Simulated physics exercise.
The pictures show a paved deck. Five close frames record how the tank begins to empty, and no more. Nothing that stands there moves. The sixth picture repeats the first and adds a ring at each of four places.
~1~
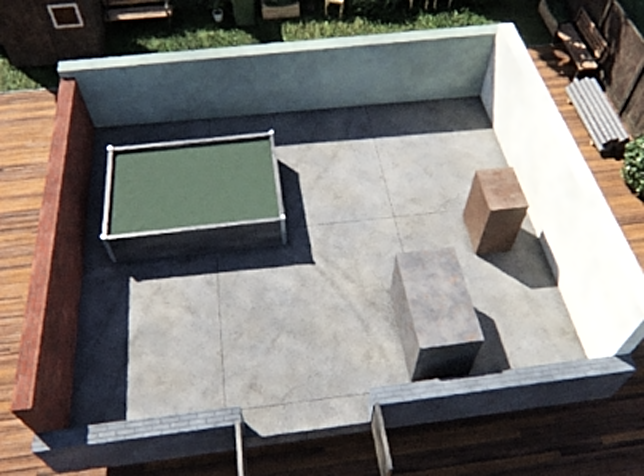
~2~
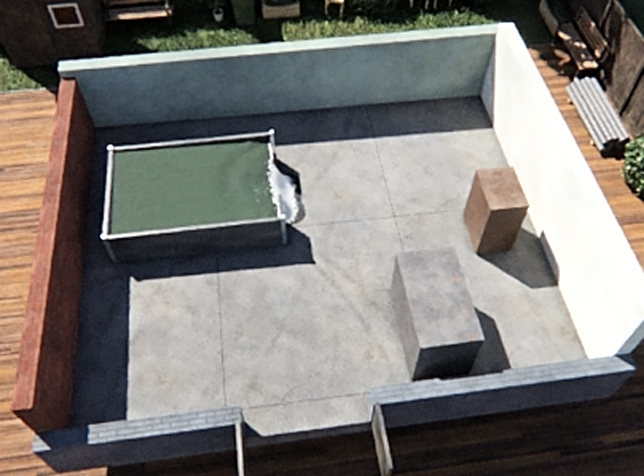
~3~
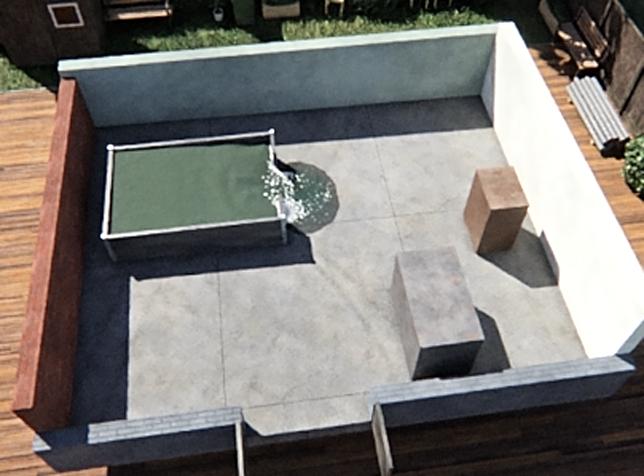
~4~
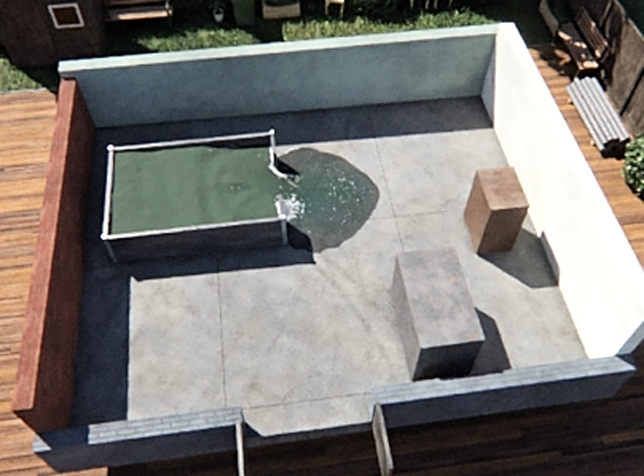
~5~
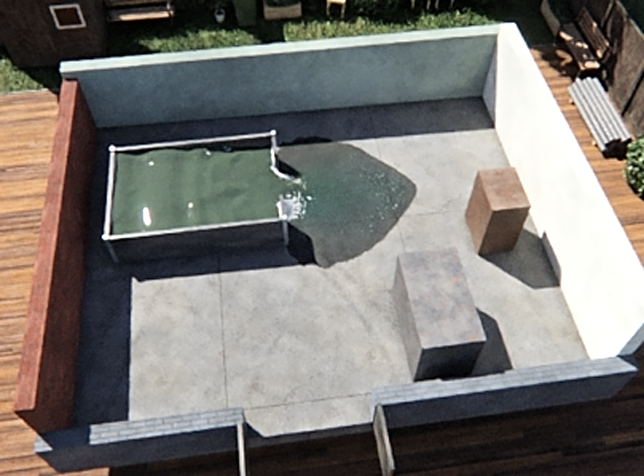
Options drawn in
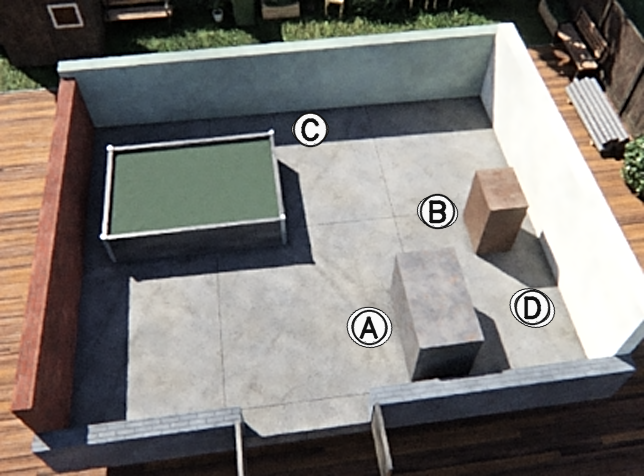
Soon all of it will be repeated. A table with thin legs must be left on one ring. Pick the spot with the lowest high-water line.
C.
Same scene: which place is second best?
Here it is place A.
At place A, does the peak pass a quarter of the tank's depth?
No.
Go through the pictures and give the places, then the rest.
Tank full, its middle at (194, 185); open gate at (306, 401).
Water covers 1 % of the ground and shows as far out as (296, 219).
Water covers 3 % of the ground and shows as far out as (333, 207).
Water covers 7 % of the ground and shows as far out as (374, 197).
Water covers 12 % of the ground and shows as far out as (412, 192).
On the marked copy, A at (369, 327); B at (437, 211); C at (310, 129); D at (532, 307).
If A is chosen, the water peaks at about 13 % of the depth that stood in the tank.
If B is chosen, the water peaks at about 34 % of the depth that stood in the tank.
If C is chosen, the water peaks at about 6 % of the depth that stood in the tank.
If D is chosen, the water peaks at about 34 % of the depth that stood in the tank.
